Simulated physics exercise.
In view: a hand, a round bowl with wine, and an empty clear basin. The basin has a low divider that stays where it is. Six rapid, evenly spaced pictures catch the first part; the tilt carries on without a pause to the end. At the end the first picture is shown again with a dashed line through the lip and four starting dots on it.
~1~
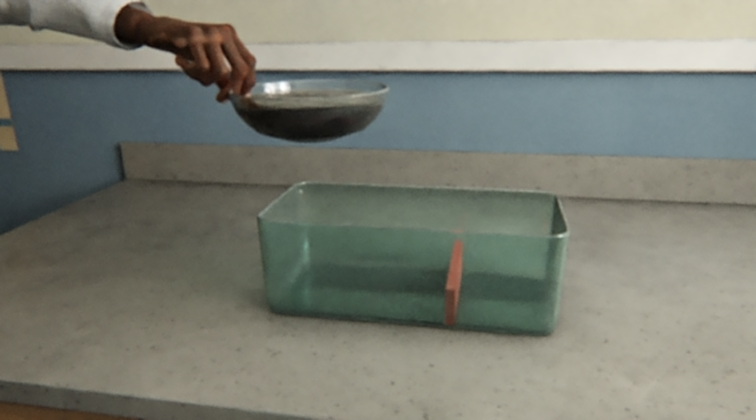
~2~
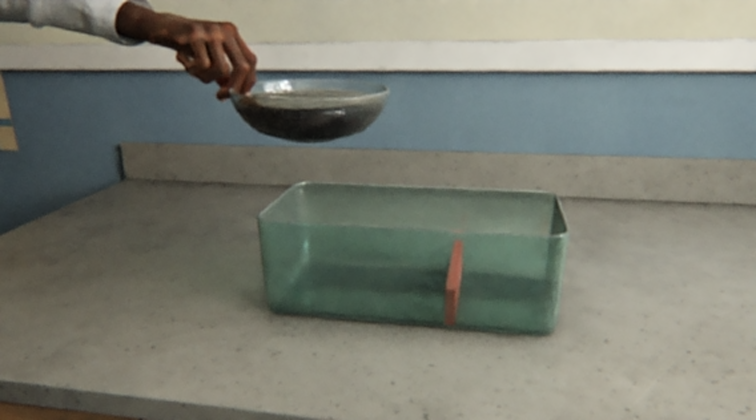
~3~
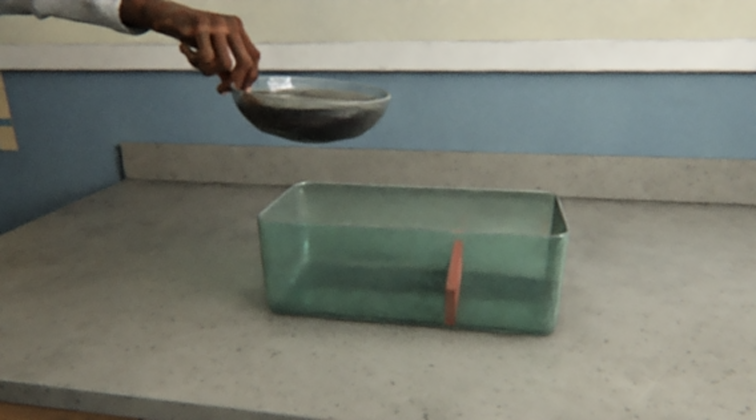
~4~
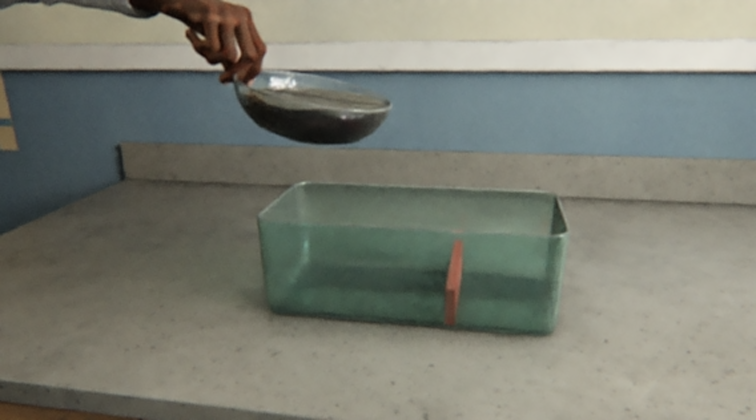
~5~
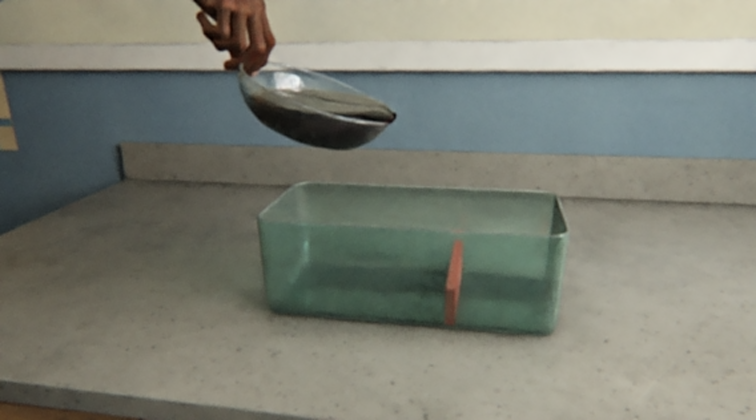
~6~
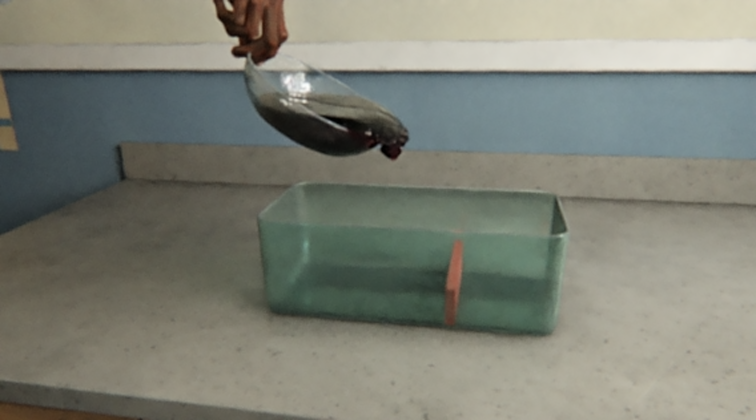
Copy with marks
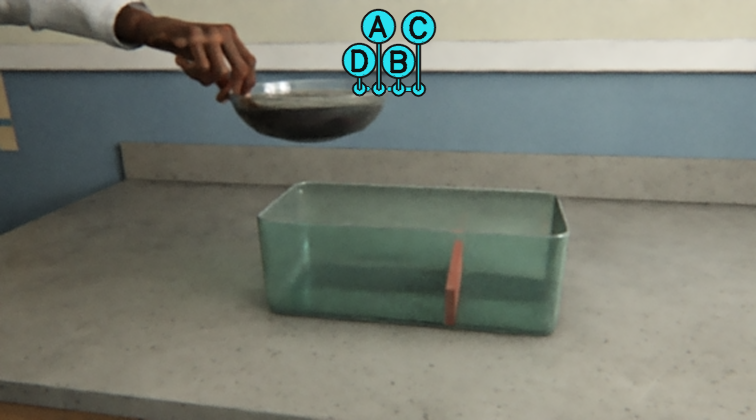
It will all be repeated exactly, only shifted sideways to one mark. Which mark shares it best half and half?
Spot C does it best.
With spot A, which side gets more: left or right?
The left side.
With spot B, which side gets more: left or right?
The left one.
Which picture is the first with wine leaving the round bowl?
In picture 5.
On the marked copy, A at (378, 88); B at (398, 89); C at (418, 89); D at (359, 88).
Choosing A, about 89 % ends left of the wall and 8 % right of it; 4 % is lost outside.
Choosing B, about 70 % ends left of the wall and 27 % right of it; 3 % is lost outside.
Choosing C, about 48 % ends left of the wall and 50 % right of it.
Choosing D, about 88 % ends left of the wall and 9 % right of it; 3 % is lost outside.
